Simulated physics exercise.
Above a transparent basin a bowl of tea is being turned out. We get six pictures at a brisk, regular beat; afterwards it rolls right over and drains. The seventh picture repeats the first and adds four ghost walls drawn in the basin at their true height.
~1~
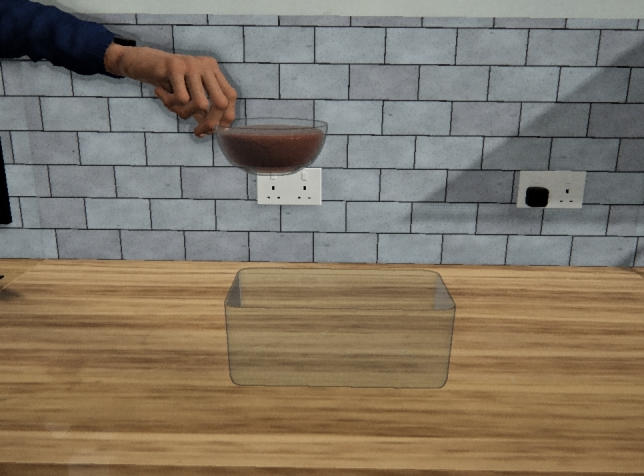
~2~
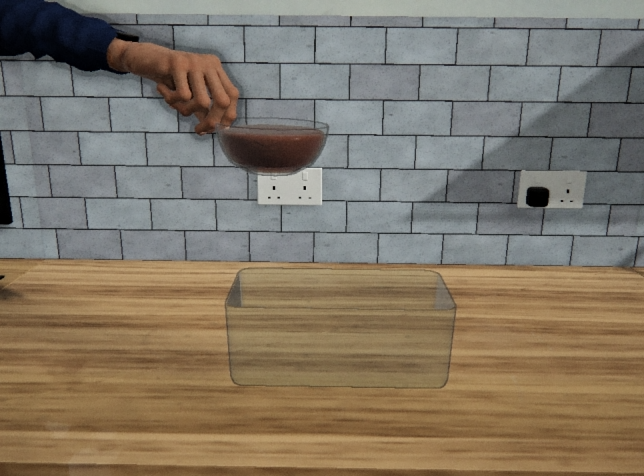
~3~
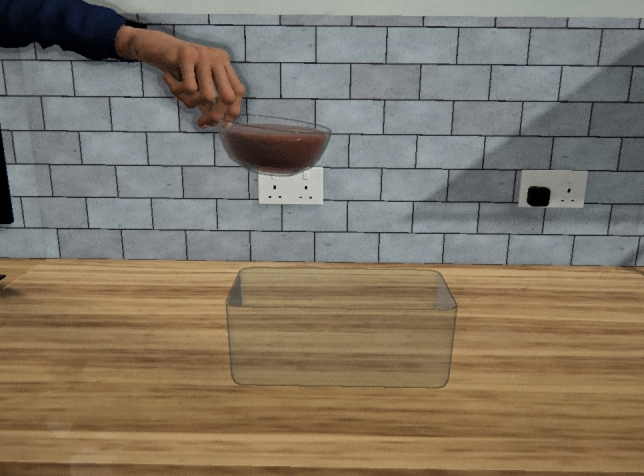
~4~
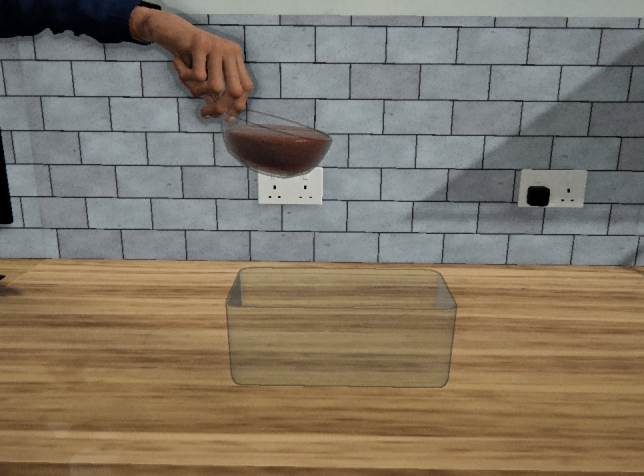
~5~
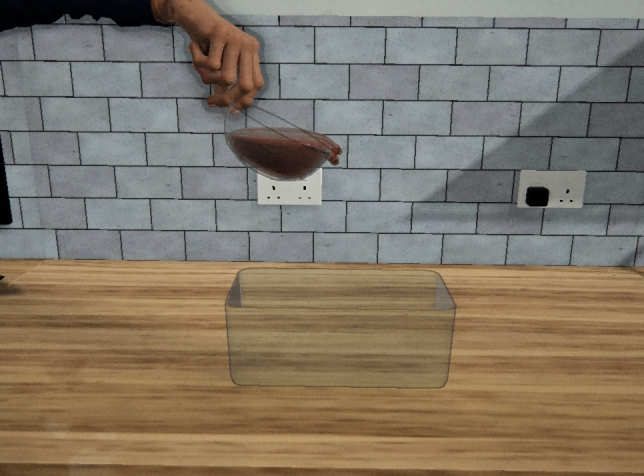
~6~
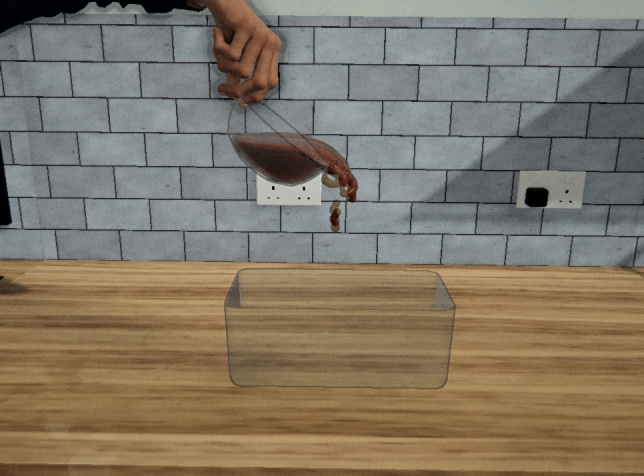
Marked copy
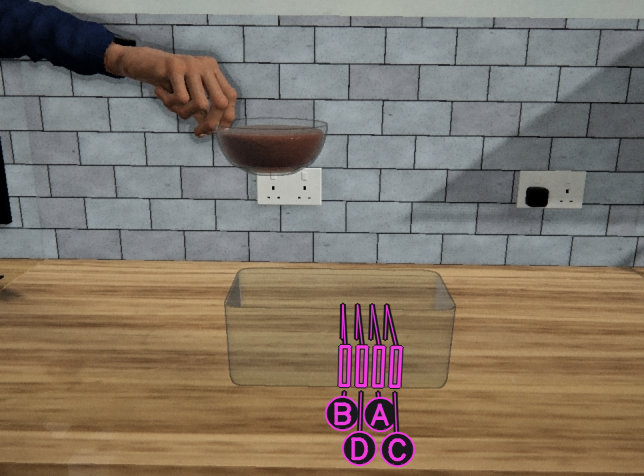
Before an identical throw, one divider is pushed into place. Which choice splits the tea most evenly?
Use position A.
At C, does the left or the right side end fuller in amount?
The left one.
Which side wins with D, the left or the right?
The right one.
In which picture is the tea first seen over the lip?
Picture 4.
In magenta, A at (378, 392); B at (344, 391); C at (394, 392); D at (361, 392).
If A is chosen, about 49 % ends left of the wall and 50 % right of it.
If B is chosen, about 16 % ends left of the wall and 83 % right of it.
If C is chosen, about 75 % ends left of the wall and 22 % right of it.
If D is chosen, about 28 % ends left of the wall and 71 % right of it.
